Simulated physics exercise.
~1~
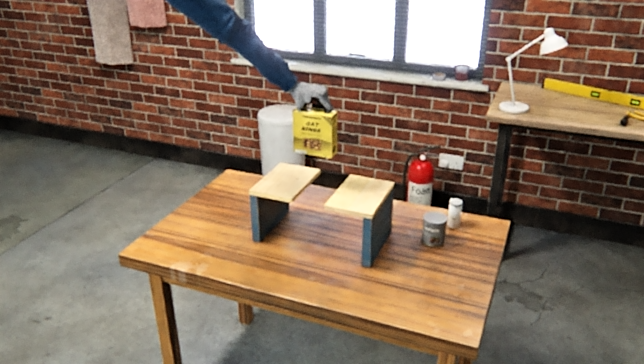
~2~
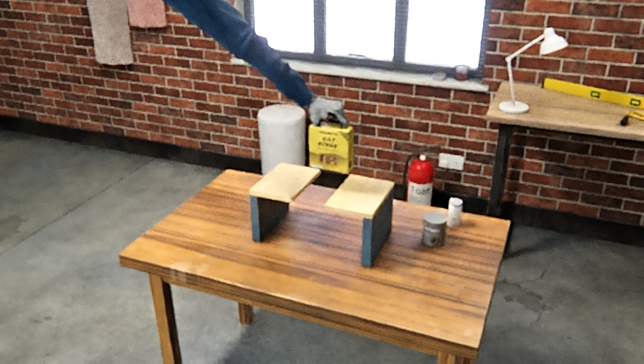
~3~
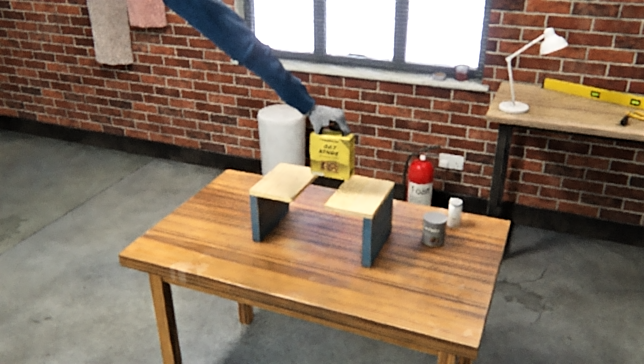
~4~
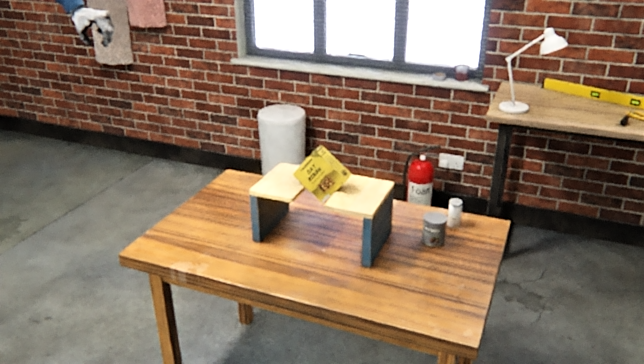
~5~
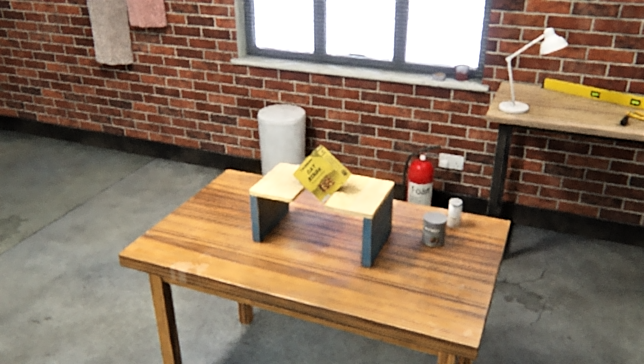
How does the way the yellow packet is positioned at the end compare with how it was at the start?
At the start the yellow packet is upright in the gloved hand, but by the end it is leaning at a slant on top of the ledges.
